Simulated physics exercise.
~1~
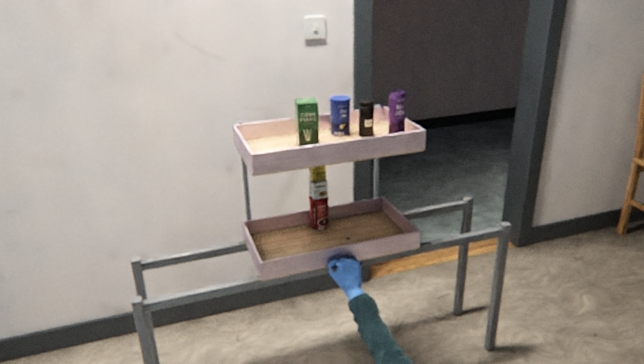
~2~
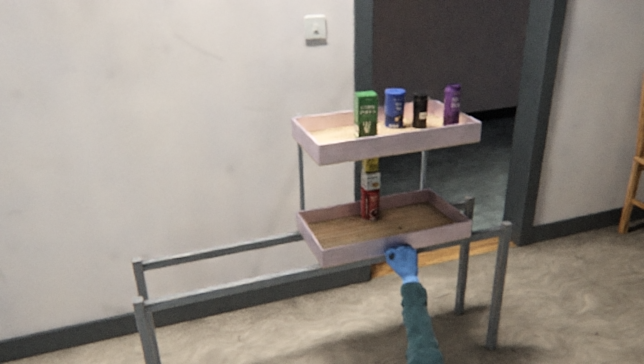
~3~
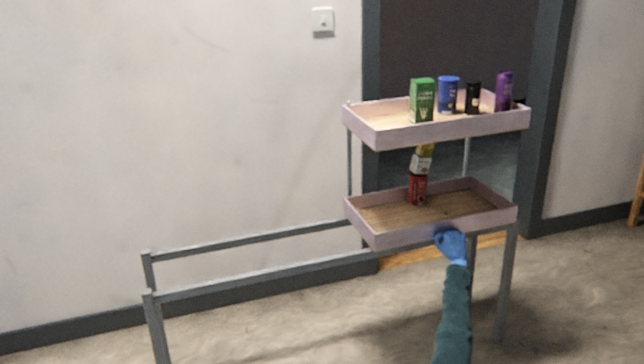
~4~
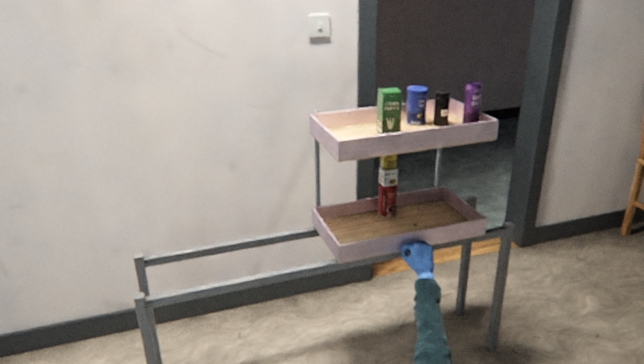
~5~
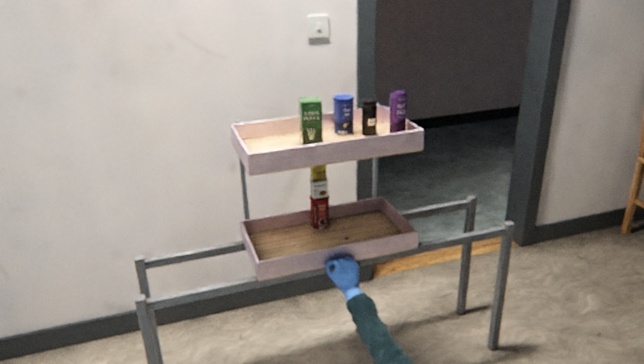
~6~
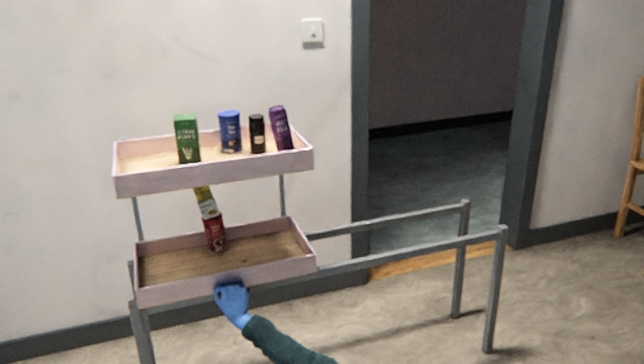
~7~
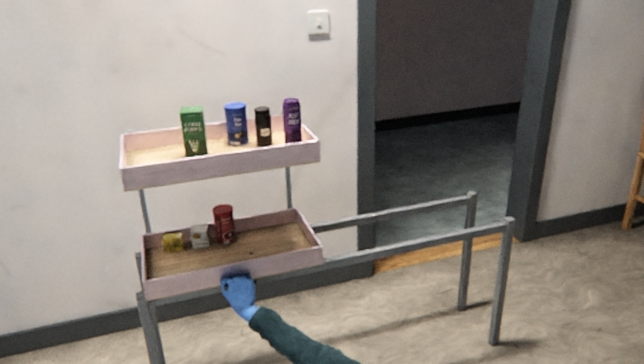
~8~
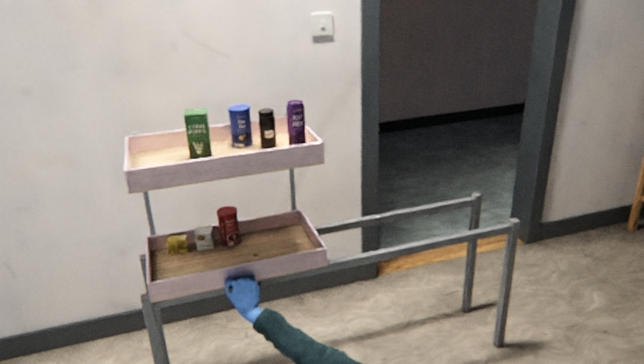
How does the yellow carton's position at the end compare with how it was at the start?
At the start the yellow carton stands upright at the top of the stack above the red tin. By the end it is lying on its side on the lower tray, to the left of the tin.
